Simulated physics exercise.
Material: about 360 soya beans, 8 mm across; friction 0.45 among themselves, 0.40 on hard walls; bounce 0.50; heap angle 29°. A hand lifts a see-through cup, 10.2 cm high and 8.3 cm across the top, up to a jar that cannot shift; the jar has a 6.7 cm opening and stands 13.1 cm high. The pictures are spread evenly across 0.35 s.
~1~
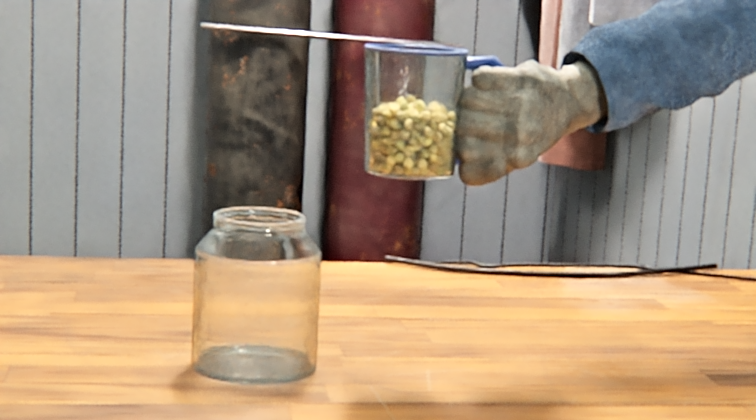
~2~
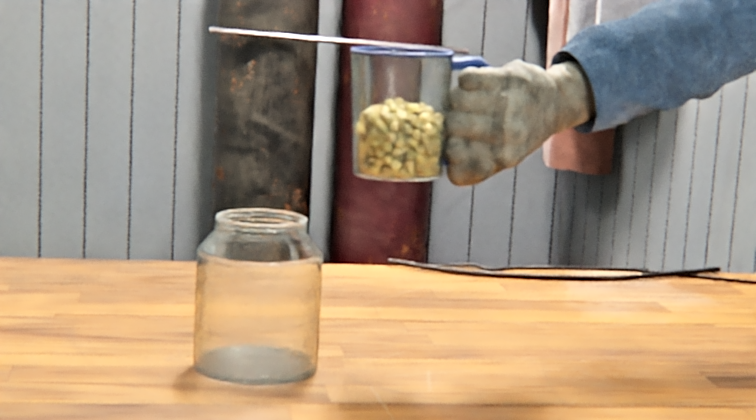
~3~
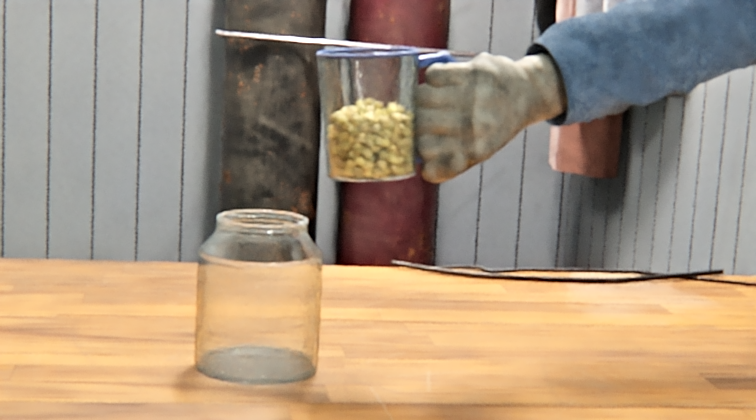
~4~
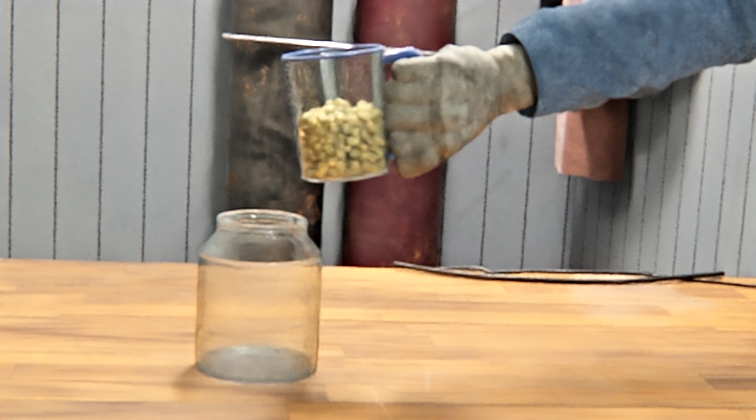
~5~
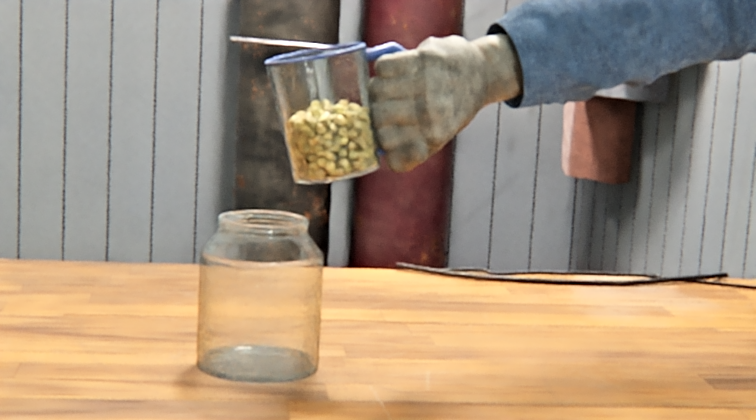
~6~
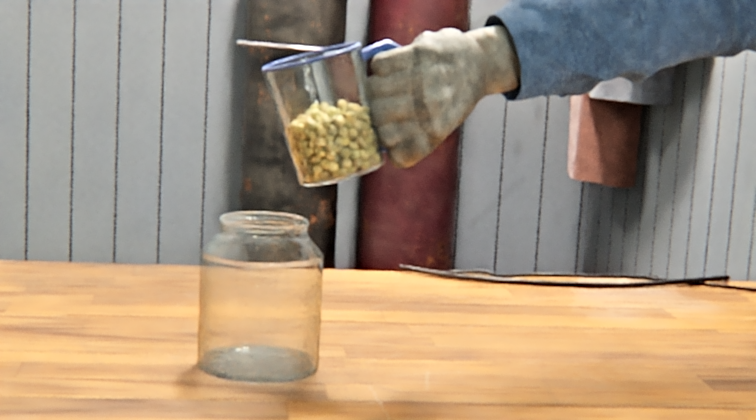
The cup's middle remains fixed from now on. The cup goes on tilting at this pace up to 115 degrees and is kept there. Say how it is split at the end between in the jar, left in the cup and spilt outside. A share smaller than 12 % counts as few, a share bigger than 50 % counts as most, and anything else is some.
Final split - jar: The greater part, left in the cup: A small share, spilt outside: A small share.
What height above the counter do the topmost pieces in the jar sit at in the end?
I'd estimate around 5.0 centimetres.
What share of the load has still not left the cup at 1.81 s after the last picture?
Somewhere near 20 per cent.
Then, 0.75 s after the last picture, tilt 63 degrees; the cup holds 100 %, the jar 0 %.
Then, 1.24 s after the last picture, tilt 93 degrees; the cup holds 100 %, the jar 0 %.
Then, 1.81 s after the last picture, tilt 115 degrees; the cup holds 20 %, the jar 65 %.
In the end, jar 95 %, still above 0 %, spilt 5 %.
